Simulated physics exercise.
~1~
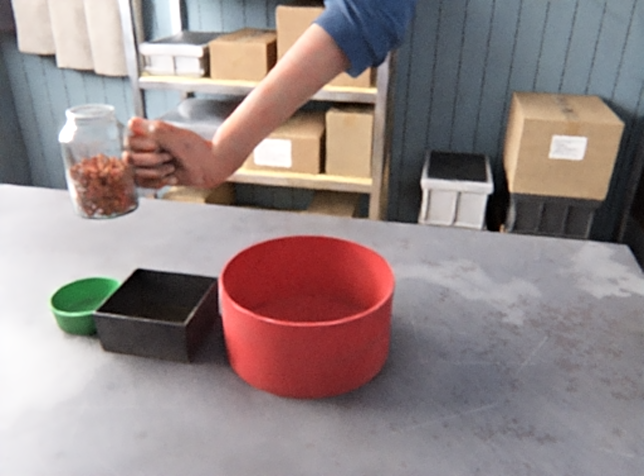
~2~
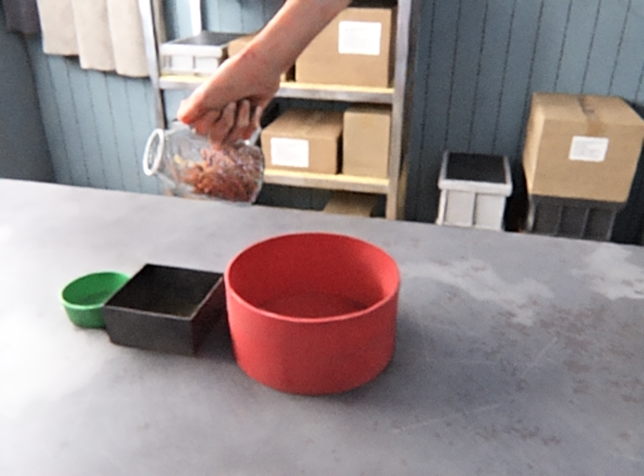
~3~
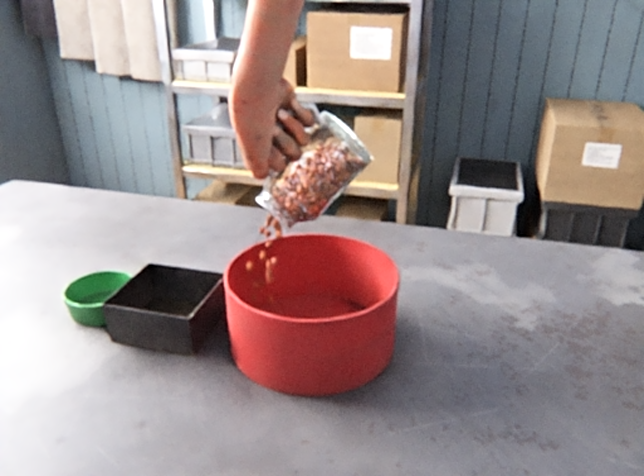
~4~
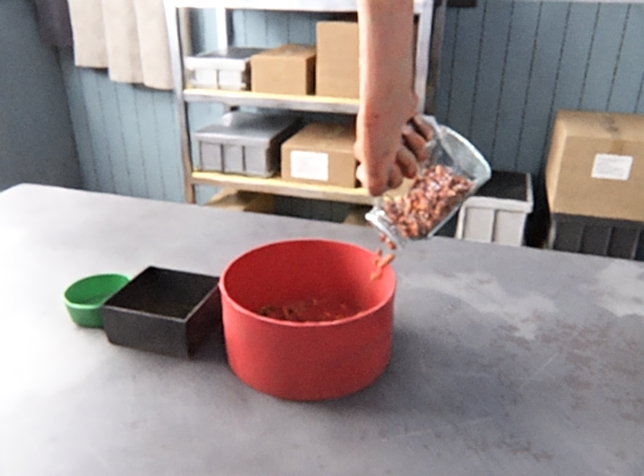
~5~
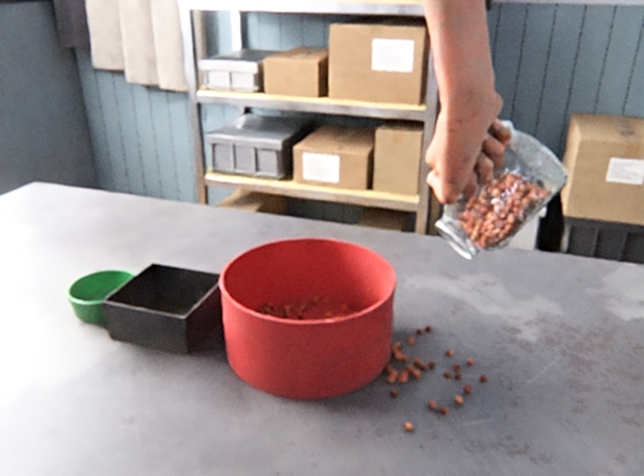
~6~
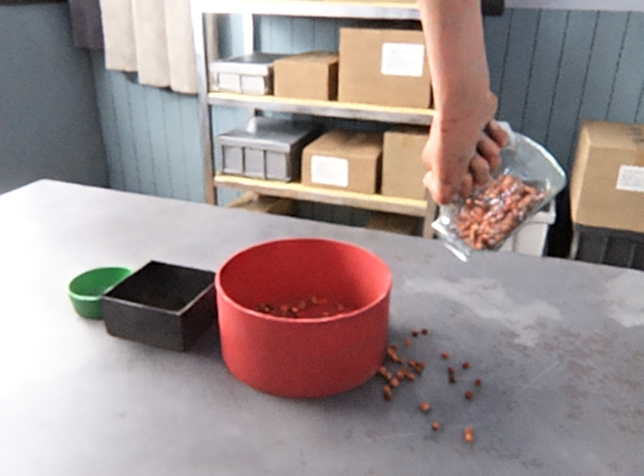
A hand tips a glass jar, pouring reddish pellets into a red pot and spilling some.
